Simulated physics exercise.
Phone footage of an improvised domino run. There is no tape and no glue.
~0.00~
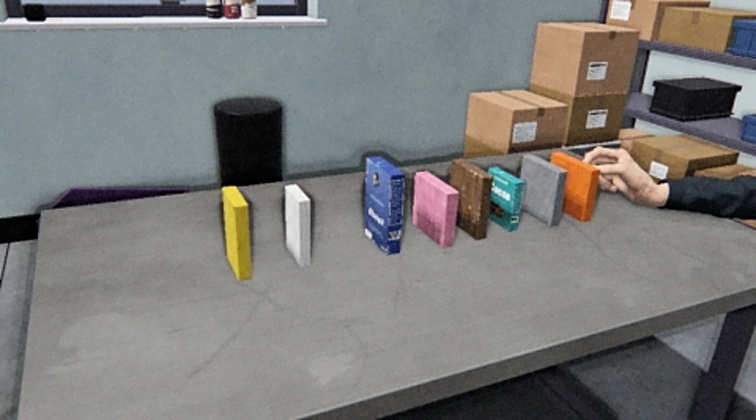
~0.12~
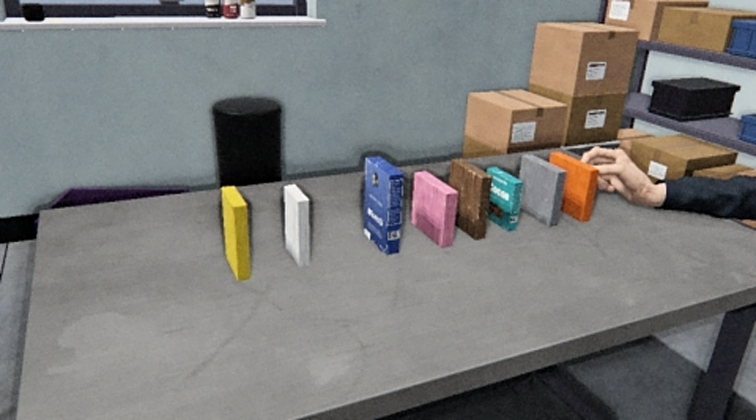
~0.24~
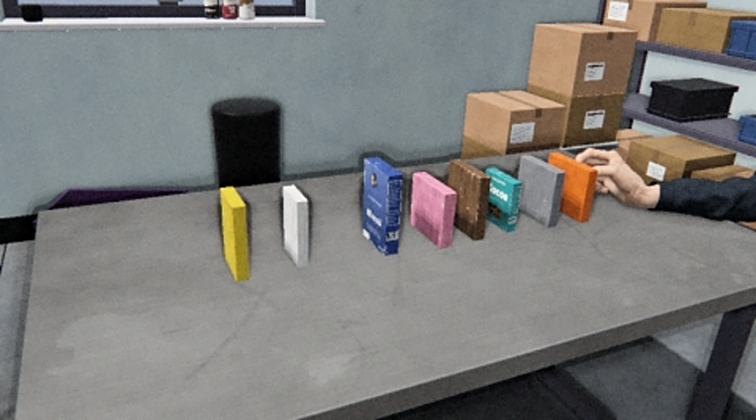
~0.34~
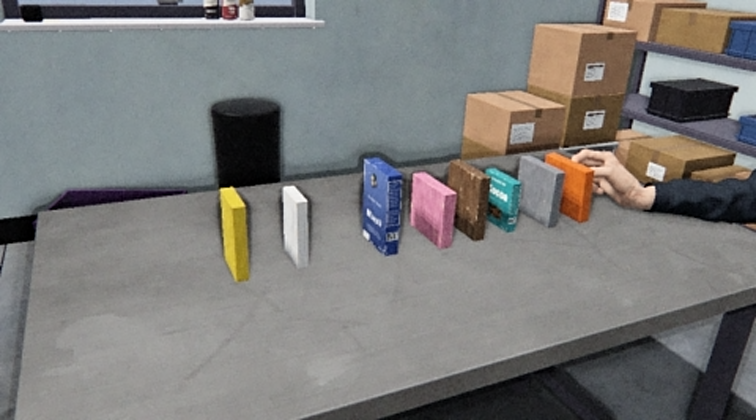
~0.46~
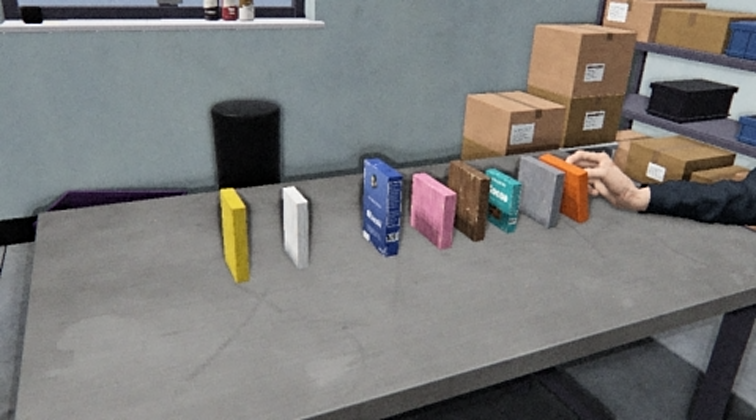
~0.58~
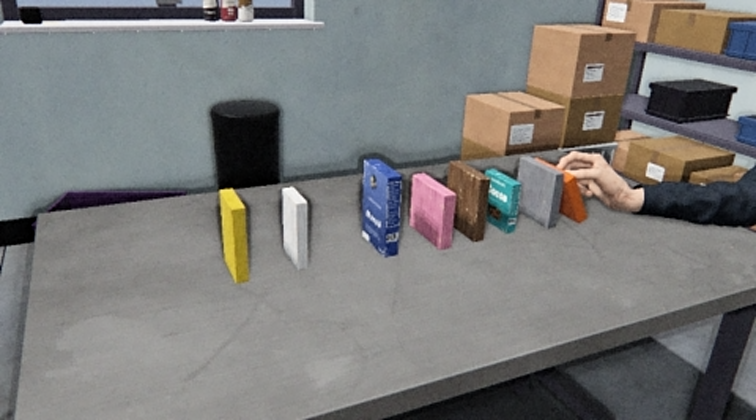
A hand reaching in from the right tips an orange block leftward at the end of a spaced row of upright pieces on a grey table, seen from slightly above. From left to right stand yellow, white, blue, pink, brown, turquoise and grey pieces, with cardboard boxes and shelves behind. The hand first rests against the orange block, then pushes it into a clear lean while the others stay upright.
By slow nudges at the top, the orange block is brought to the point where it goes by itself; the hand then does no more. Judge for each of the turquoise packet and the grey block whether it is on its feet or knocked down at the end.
Turquoise packet - knocked down; grey block - knocked down.
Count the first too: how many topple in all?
That makes 8 altogether.
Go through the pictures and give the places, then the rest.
In the first picture, turquoise packet (503, 199); grey block (541, 190).
In the second picture, brown board (468, 199); white board (297, 226).
In the third picture, pink block (432, 209); blue packet (381, 206).
In the fourth picture, orange block 5° over; brown board (467, 200); white board (296, 227).
In the fifth picture, orange block 14° over; pink block (432, 211); blue packet (381, 207).
In the sixth picture, orange block 29° over; turquoise packet (500, 201); grey block (538, 192).
By 1.08 s, orange block 73° over; grey block tilted by 75° near (509, 210); turquoise packet tilted by 66° near (474, 214); brown board tilted by 47°.
By 1.48 s, orange block 73° over; grey block on its side near (509, 211); turquoise packet tilted by 73° near (471, 217); blue packet on its side.
When it is over (3.7 s), lying over on the table, pink block, blue packet, brown board, turquoise packet, grey block and white board. End places, in pixels of the last picture, turquoise packet near (469, 217), grey block near (509, 211).
